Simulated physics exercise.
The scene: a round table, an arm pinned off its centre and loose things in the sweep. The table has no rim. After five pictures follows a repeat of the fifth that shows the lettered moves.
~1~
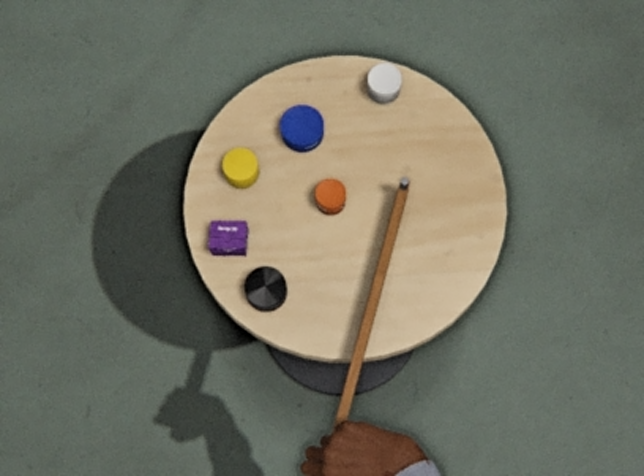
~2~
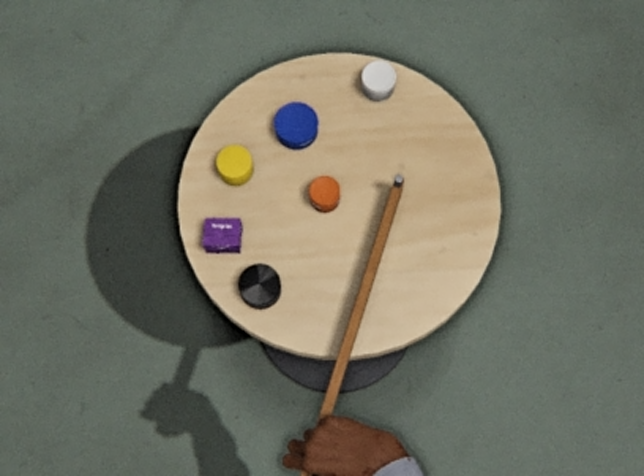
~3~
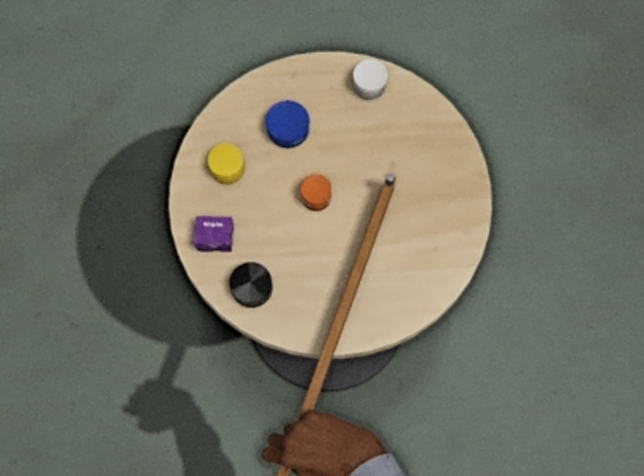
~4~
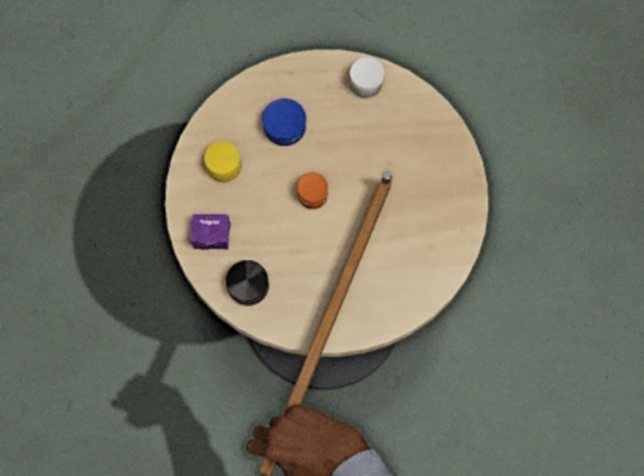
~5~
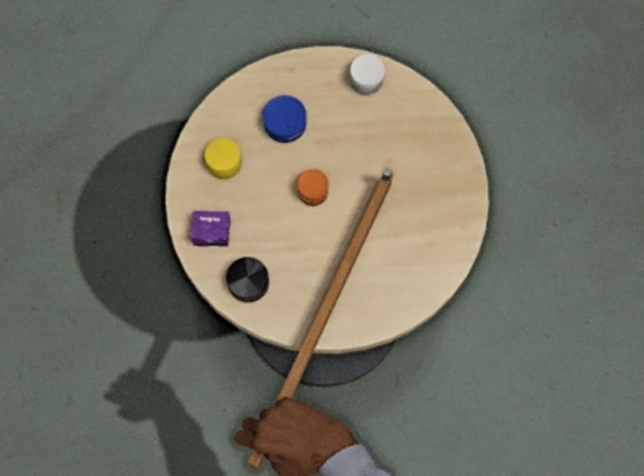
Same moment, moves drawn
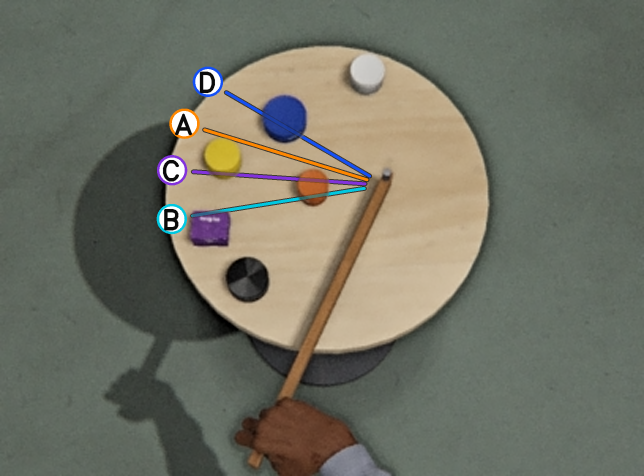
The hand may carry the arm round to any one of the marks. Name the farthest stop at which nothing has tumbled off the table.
Stop at B.
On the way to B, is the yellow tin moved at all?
By then, no.
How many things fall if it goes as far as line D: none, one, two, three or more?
Two.
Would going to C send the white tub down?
No.
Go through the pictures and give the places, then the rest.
In the first frame, white tub (384, 84); purple packet (228, 238); yellow tin (241, 169).
In the second frame, arm (367, 282); black tin (260, 287).
In the third frame, arm (354, 279); orange jar (316, 193).
In the fourth frame, arm (347, 276); purple packet (210, 232).
In the fifth frame, arm (343, 271); black tin (248, 280); blue tub (285, 120); orange jar (313, 188).
On the copy, A at (286, 155); B at (279, 202); C at (279, 178); D at (297, 134).
On B. First, arm (310, 249); white tub (367, 75); black tin (248, 280).
Then, arm (288, 218); purple packet (196, 200); black tin (215, 230).
Finally, arm (281, 194); purple packet (178, 165); black tin (201, 191); nothing has fallen.
By contrast, A drops the purple packet; C drops the purple packet; D drops the black tin and purple packet.
